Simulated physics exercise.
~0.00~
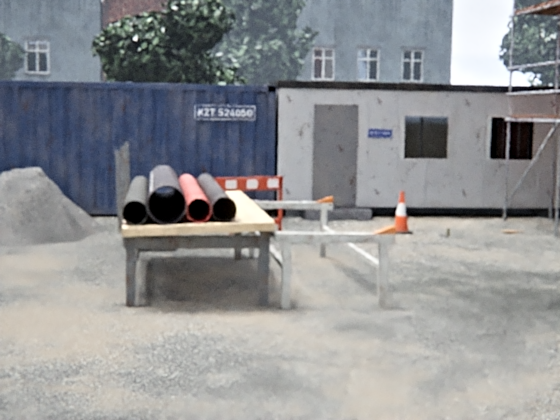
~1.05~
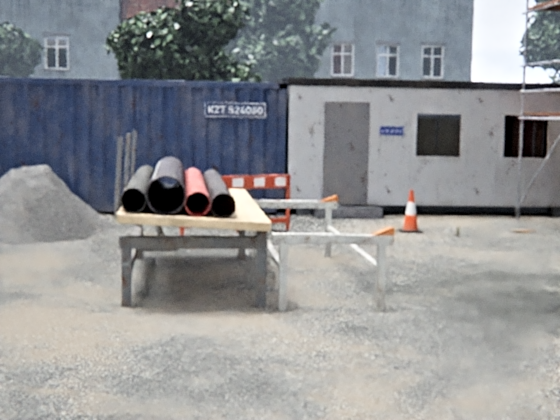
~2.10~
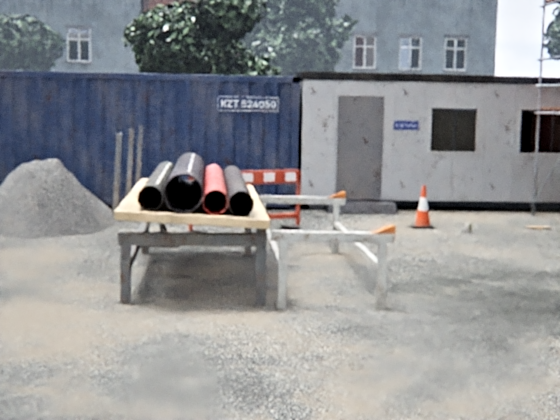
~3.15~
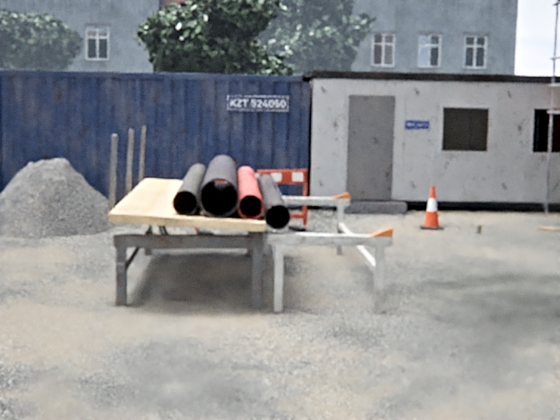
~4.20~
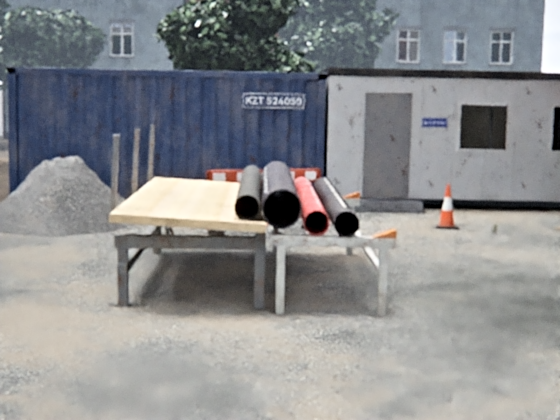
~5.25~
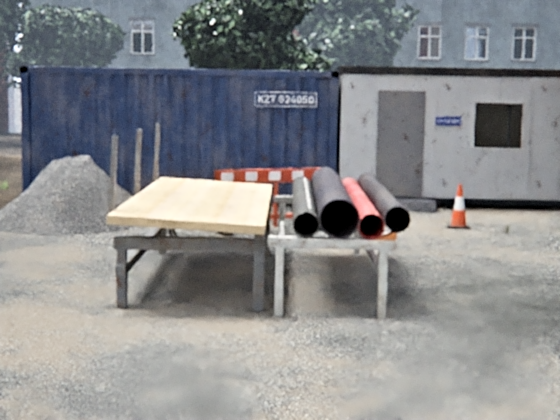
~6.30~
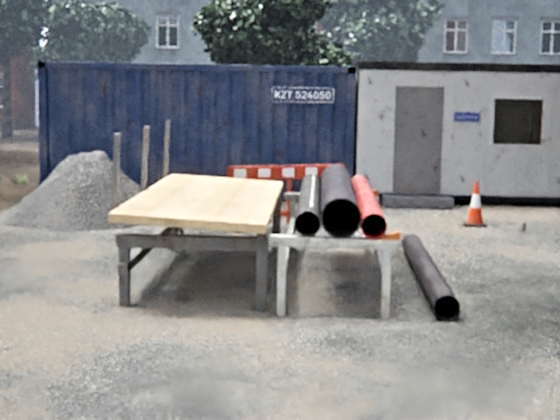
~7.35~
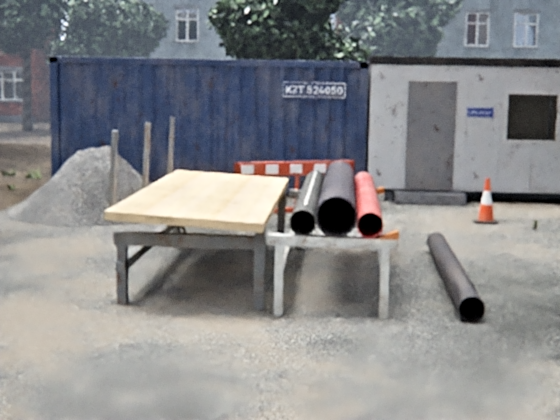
The footage shows four pipes, one of them red, rolling right from a wooden-topped table onto the adjoining rack in a gravel yard, where one dark pipe drops off the right end to the ground while the red one and two others stay on the rack.
